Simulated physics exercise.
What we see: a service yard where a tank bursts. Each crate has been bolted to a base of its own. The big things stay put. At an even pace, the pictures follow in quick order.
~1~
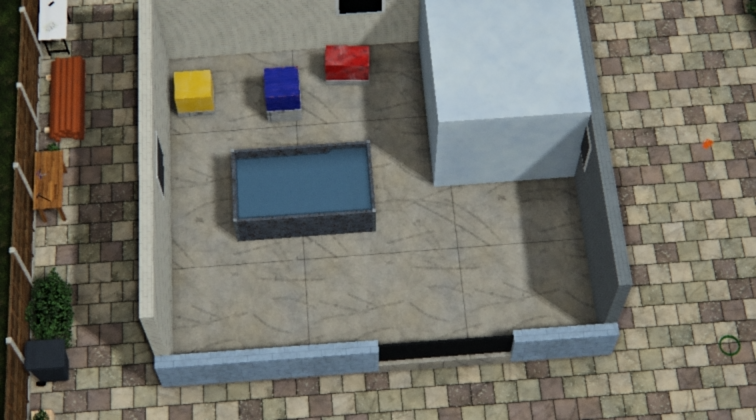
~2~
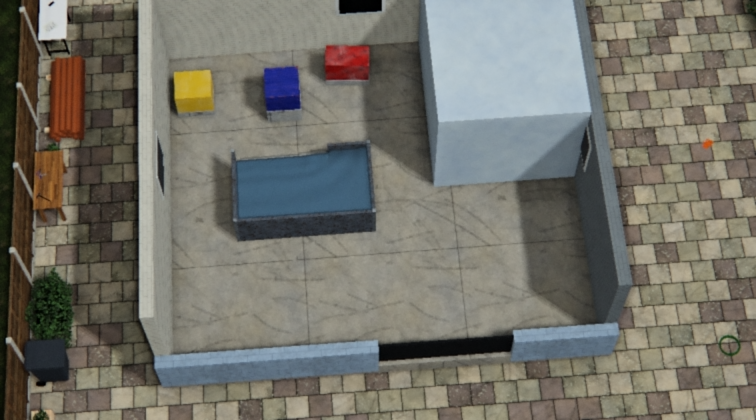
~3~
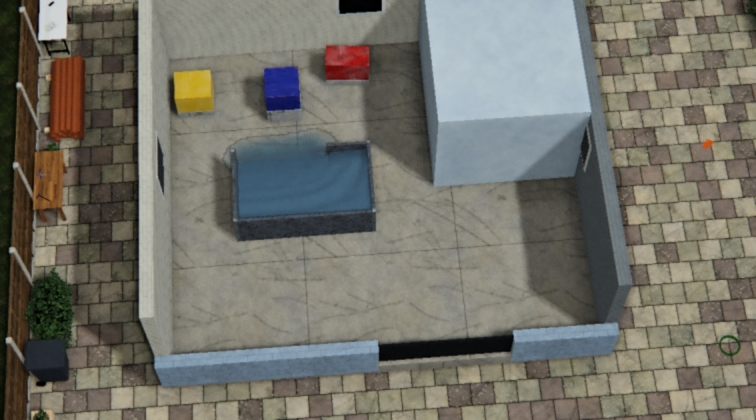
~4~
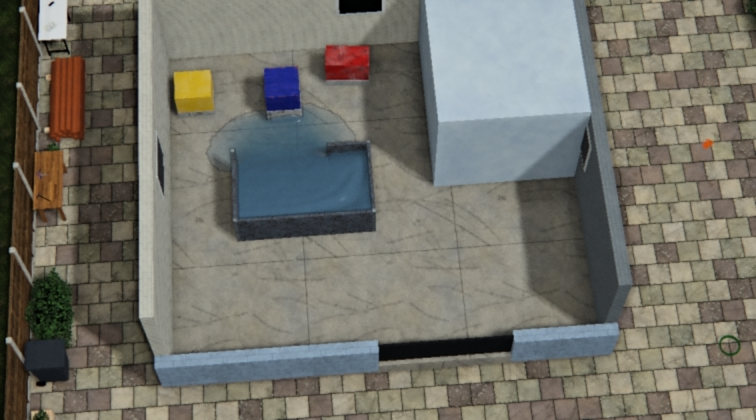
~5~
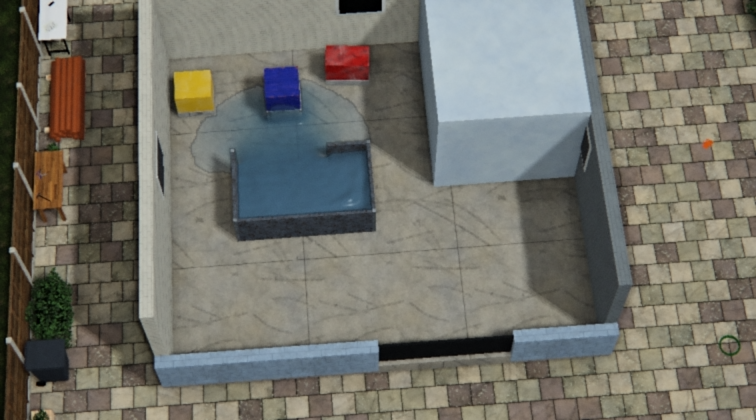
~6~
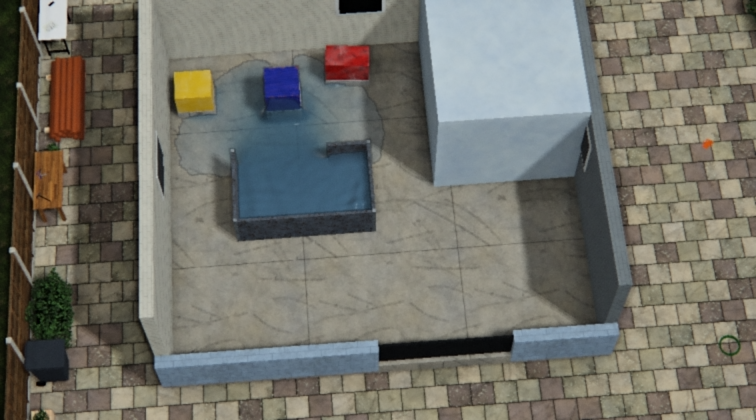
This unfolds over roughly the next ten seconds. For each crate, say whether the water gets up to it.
In the end as for the yellow crate it's moistened by the water; as for the red crate it's moistened by the water; as for the blue crate it's moistened by the water.
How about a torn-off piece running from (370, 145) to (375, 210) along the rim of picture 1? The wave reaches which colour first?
That would be the red-painted one.
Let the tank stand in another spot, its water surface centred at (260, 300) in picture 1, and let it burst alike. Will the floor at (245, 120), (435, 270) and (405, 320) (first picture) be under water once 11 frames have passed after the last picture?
Submerged, untouched, untouched.
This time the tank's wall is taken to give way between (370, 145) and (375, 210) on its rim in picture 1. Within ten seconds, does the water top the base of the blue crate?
I'd say the blue crate is untouched.
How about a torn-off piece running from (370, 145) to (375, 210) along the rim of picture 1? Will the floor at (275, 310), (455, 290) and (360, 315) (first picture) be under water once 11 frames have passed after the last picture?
The first comes out untouched, the second soaked, the third untouched.
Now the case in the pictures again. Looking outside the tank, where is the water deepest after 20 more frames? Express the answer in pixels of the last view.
Around (342, 49).
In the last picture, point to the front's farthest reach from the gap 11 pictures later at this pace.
The wet point farthest out is around (410, 44).
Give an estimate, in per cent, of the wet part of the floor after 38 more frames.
Roughly 75 percent.
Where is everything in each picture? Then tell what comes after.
In the first frame, the open tank at (303, 183) is whole and still.
In the second frame, the front is at a hidden place, out from the gap on the open tank's far side.
In the third frame, the front is at (334, 145), out from the gap on the open tank's far side.
In the fourth frame, water pours out on the open tank's far side and has run to (339, 121).
In the fifth frame, the front is at (304, 83), out from the gap on the open tank's far side.
In the sixth frame, the front is at (305, 58), out from the gap on the open tank's far side.
A moment on, water covers 25 % of the floor; the yellow crate water round its plinth, the red crate water round its plinth, the blue crate water round its plinth.
Next, water covers 35 % of the floor; the yellow crate water round its plinth, the red crate water round its plinth, the blue crate water round its plinth.
Then, water covers 55 % of the floor; the yellow crate water round its plinth, the red crate water round its plinth, the blue crate water round its plinth.
Later, water covers 75 % of the floor; the yellow crate water round its plinth, the red crate water round its plinth, the blue crate water round its plinth.
In the end, water covers 90 % of the floor; the yellow crate was topped, the red crate was topped, the blue crate was topped.
